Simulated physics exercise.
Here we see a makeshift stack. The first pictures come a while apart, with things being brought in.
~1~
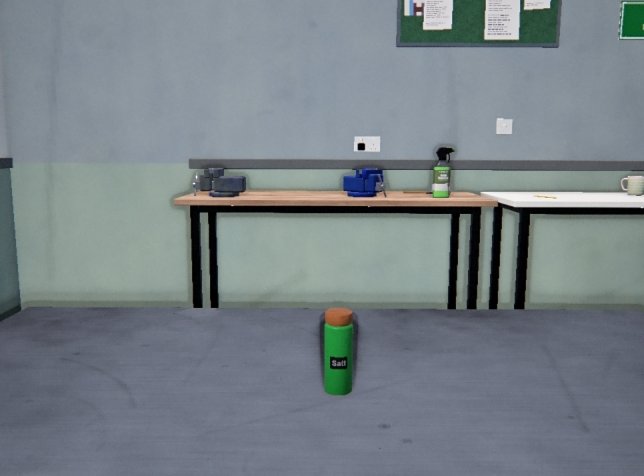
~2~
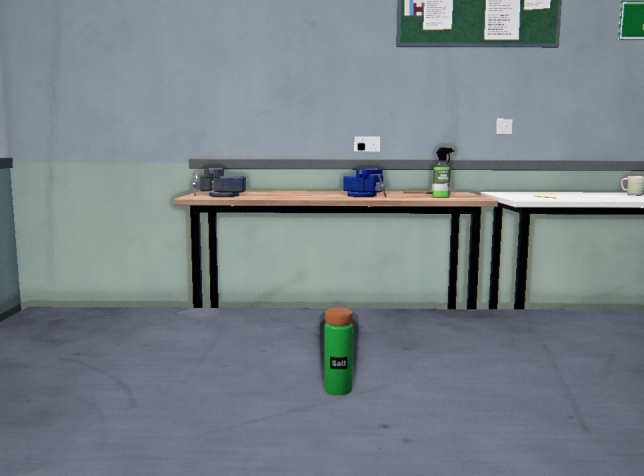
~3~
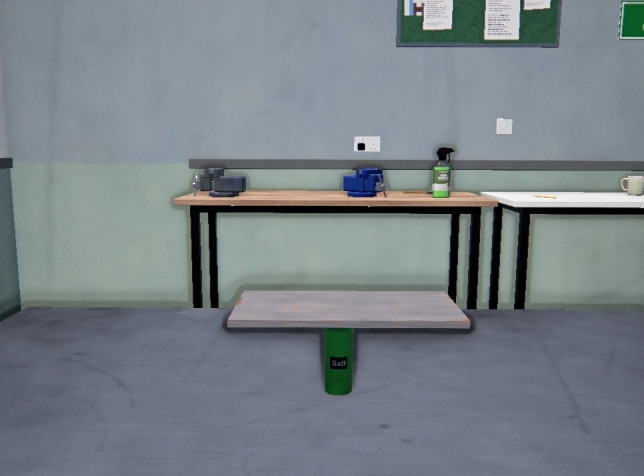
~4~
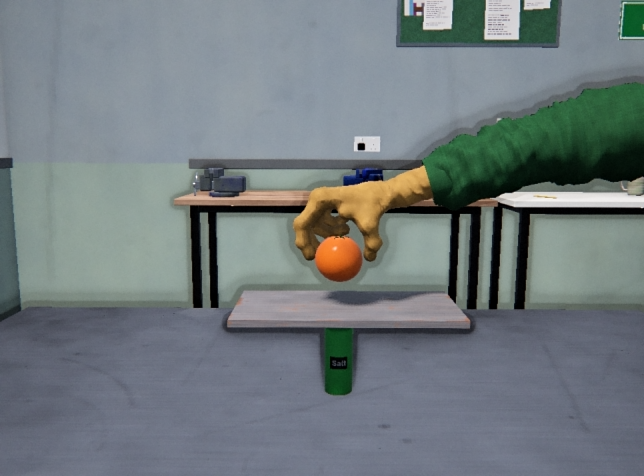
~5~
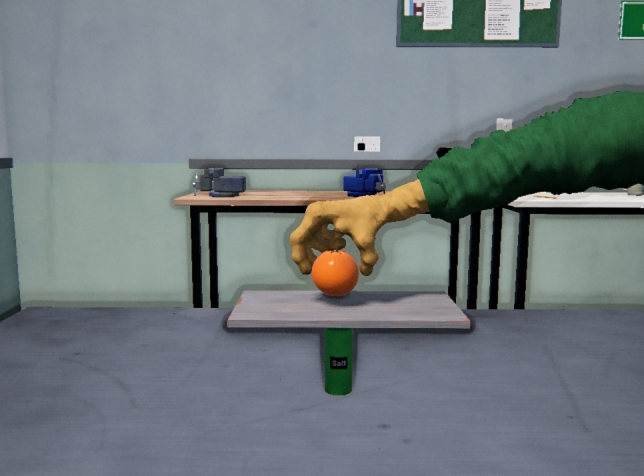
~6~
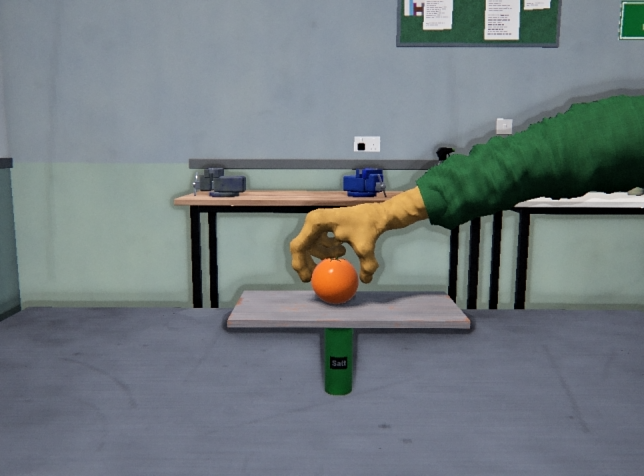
A plain workshop with a bench against a blue and pale green wall is seen from a fixed, level view across a grey surface. A green shaker with a brown top stands near the centre, before a blue tool, a grey tool and a spray bottle behind. A flat board appears across the shaker, then a green-sleeved hand from the right lowers an orange ball-shaped item onto its middle.
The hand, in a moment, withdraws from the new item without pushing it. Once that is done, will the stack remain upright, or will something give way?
It will stay intact.
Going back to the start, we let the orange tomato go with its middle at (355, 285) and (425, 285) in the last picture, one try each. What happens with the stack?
Result of try one is that it stays stable, and of try two that it tips over.
Then, 0.30 s later than the last frame, all is still.
Then, 0.70 s later than the last frame, orange tomato resting near (335, 281).
When it is over, all 3 as before. End places, in pixels of the last picture, orange tomato near (335, 281). The stack holds.
